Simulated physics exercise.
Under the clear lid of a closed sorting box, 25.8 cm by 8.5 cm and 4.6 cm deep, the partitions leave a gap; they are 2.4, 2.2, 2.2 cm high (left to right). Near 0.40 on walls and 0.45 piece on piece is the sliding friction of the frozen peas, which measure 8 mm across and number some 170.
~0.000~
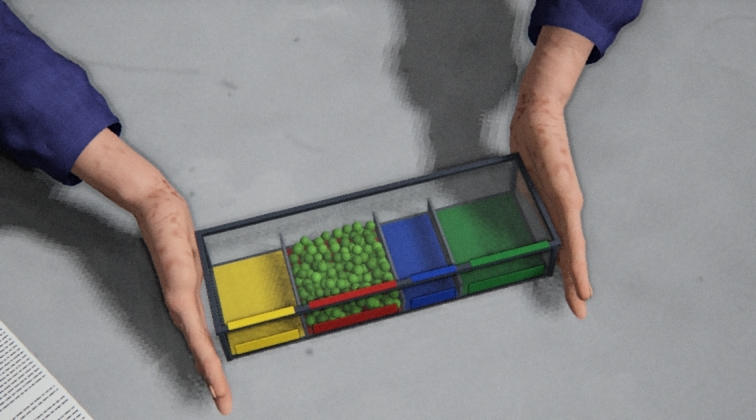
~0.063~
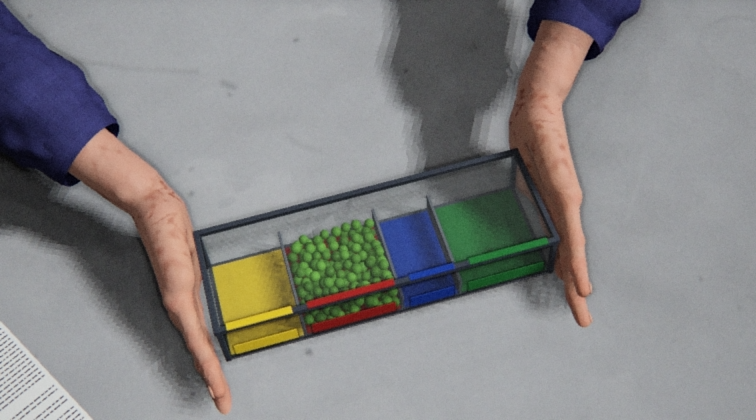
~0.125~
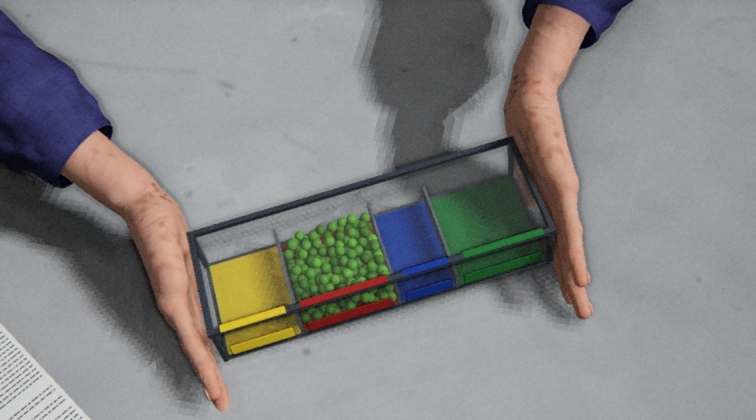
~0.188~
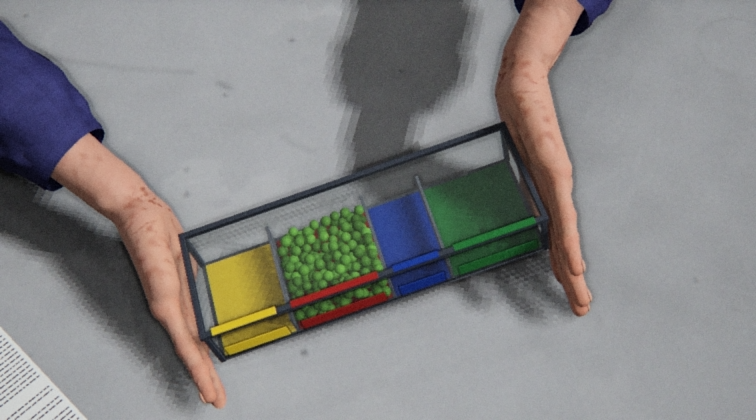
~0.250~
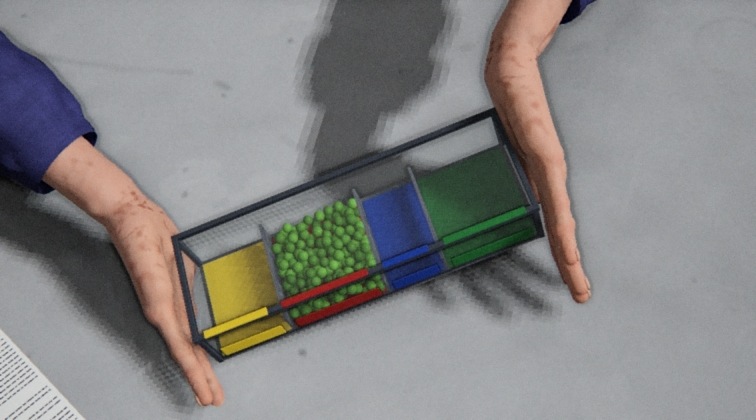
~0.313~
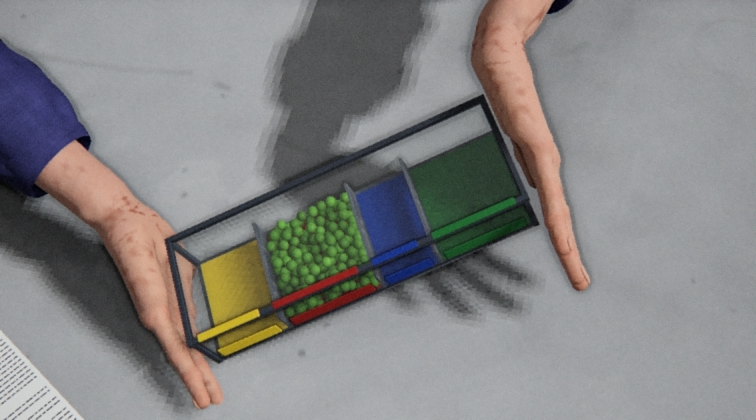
A clear, dark-edged box packed with green balls in its red compartment sits between two hands in purple sleeves, seen from above over a grey surface with a printed sheet at lower left. From left to right its compartments are yellow, red, blue and green, the others empty. The hands tilt the box gradually, raising its right end while the left front corner stays lowest, and the balls remain in the red section.
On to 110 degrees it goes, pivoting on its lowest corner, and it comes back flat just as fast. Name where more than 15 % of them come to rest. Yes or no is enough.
Red, no; blue, no; green, no; yellow, yes.
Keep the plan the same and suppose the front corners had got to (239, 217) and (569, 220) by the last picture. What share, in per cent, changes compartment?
Then roughly 100 per cent.
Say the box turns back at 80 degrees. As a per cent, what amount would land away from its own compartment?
I'd estimate around 55 per cent.
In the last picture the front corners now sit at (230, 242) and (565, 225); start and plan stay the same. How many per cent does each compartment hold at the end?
That leaves red with 0 percent, blue with 10, green with 90 and yellow with 0 percent.
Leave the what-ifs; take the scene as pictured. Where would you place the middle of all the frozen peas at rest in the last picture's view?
Somewhere near (243, 310) in the last picture.
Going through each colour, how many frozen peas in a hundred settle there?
Final shares in percent: Red 5, blue 0, green 0, yellow 95.
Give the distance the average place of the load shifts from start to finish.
It moves around 7.0 centimetres.
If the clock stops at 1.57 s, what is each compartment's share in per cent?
Red = 15, blue = 0, green = 0, yellow = 85 (percent).
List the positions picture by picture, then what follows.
Box tilt 0 degrees, front corners at (221, 328) and (554, 242); red 100 %, in the first frame.
Box tilt 1 degrees, front corners at (219, 329) and (553, 239), in the second frame.
Box tilt 5 degrees, front corners at (213, 331) and (549, 229), lowest corner left front, in the third frame.
Box tilt 10 degrees, front corners at (205, 334) and (542, 217), lowest corner left front, in the fourth frame.
Box tilt 15 degrees, front corners at (198, 337) and (533, 206), lowest corner left front, in the fifth frame.
Box tilt 19 degrees, front corners at (193, 341) and (522, 196), lowest corner left front; red 100 %. Its pace works out near 75 degrees a second, in the sixth frame.
After 1.57 s, tilt 110 degrees; red 15 %, yellow 85 %.
Then, at 2.40 s, tilt 49 degrees; red 5 %, yellow 95 %.
After 3.25 s, tilt 0 degrees; red 5 %, yellow 95 %.
By 3.7 s all is still; red 5 %, blue 0 %, green 0 %, yellow 95 %.
